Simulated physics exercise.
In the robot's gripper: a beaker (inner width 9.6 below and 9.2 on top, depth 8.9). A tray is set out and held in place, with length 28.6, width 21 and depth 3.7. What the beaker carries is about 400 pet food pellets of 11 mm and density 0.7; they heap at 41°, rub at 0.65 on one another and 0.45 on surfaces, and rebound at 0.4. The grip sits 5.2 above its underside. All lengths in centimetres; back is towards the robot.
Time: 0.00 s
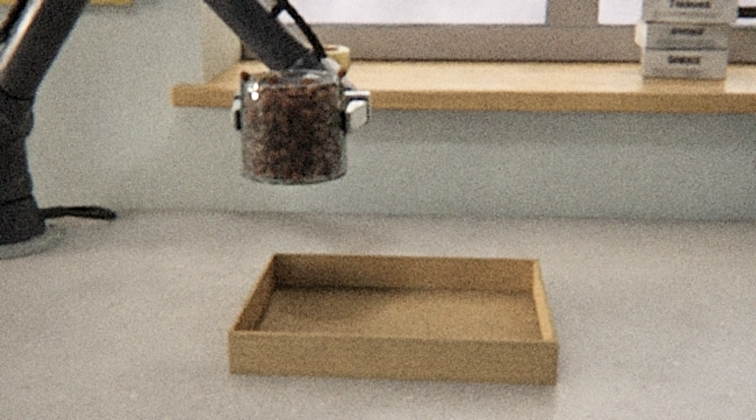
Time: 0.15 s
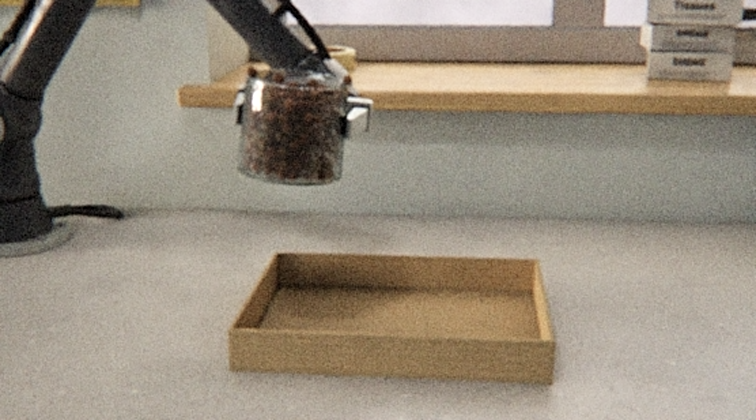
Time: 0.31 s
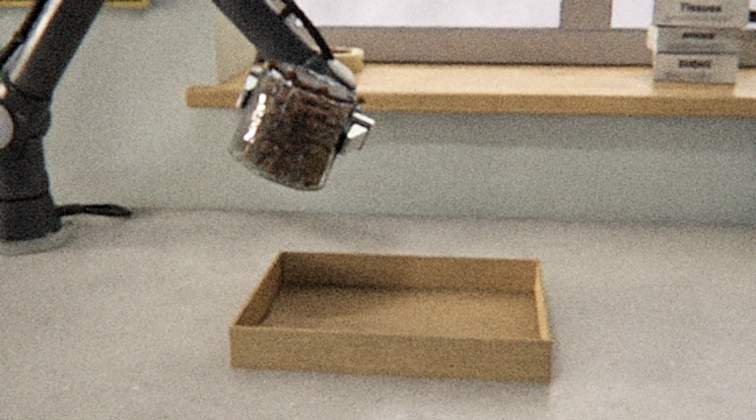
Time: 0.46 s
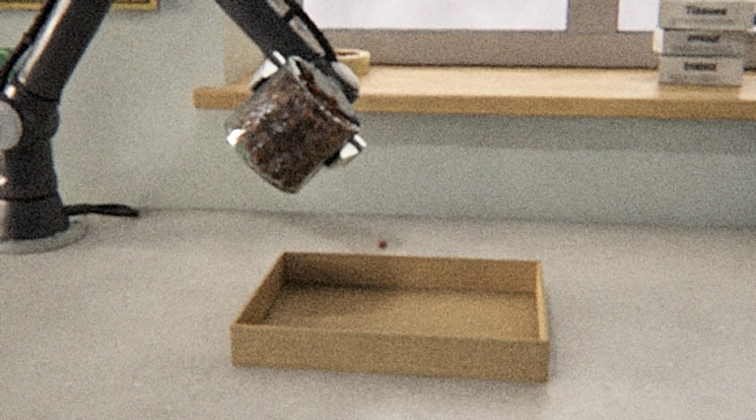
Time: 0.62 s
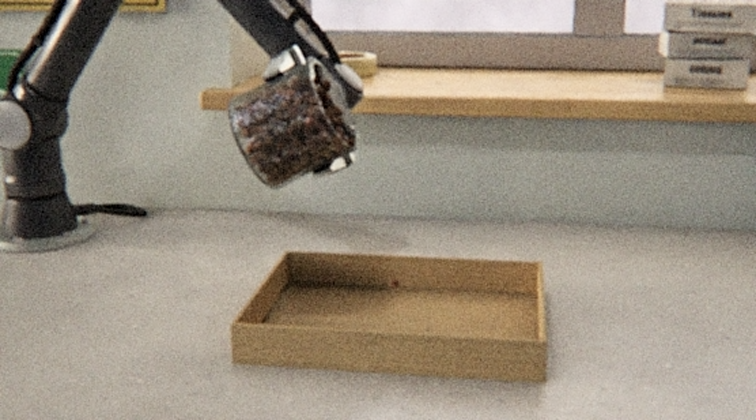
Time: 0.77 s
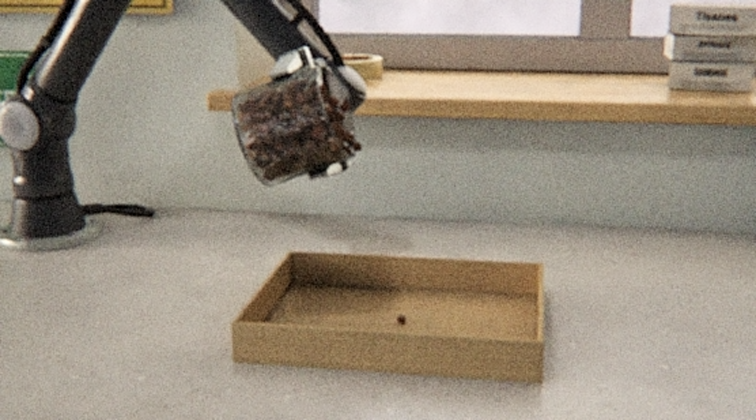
A robot arm holding a clear beaker packed with small dark bits tilted it steadily over to the right above an empty wooden-looking tray, and a single piece dropped out and landed inside.
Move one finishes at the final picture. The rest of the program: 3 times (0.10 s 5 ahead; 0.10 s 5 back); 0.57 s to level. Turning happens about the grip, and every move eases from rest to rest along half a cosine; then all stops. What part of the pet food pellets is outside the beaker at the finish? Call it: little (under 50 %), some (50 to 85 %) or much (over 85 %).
Some - 50 to 85 %.
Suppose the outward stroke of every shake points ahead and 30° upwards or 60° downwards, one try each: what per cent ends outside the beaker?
Result: Approx. 90 % and 25 %, one try each.
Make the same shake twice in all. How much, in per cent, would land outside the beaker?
Estimate for that case: 55 %.
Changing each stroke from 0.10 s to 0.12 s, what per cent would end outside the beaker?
In that case about 55 in a hundred.
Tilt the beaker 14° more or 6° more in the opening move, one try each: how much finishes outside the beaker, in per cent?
Roughly 95 per cent on the first try and 80 per cent on the second.
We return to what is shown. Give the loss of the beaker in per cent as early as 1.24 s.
50 %.
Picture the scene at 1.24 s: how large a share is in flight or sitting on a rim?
Around 13 percent of the load.
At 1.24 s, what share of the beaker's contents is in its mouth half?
Roughly 40 %.
By 1.24 s, tilted 70° forward, highest piece 22 above the table; 191 in the beaker, 148 in the tray, 6 on the table or floor, 53 in flight or on a rim.
By 1.71 s, tilted 25° forward, highest piece 23 above the table; 258 in the tray, 132 in the beaker, 8 on the table or floor.
By 2.14 s, level, highest piece 24 above the table; 258 in the tray, 132 in the beaker, 8 on the table or floor.
By 3.19 s, level, highest piece 24 above the table; 258 in the tray, 132 in the beaker, 8 on the table or floor.
Final count, 258 in the tray, 132 in the beaker, 8 on the table or floor. That is 67 % outside the beaker.
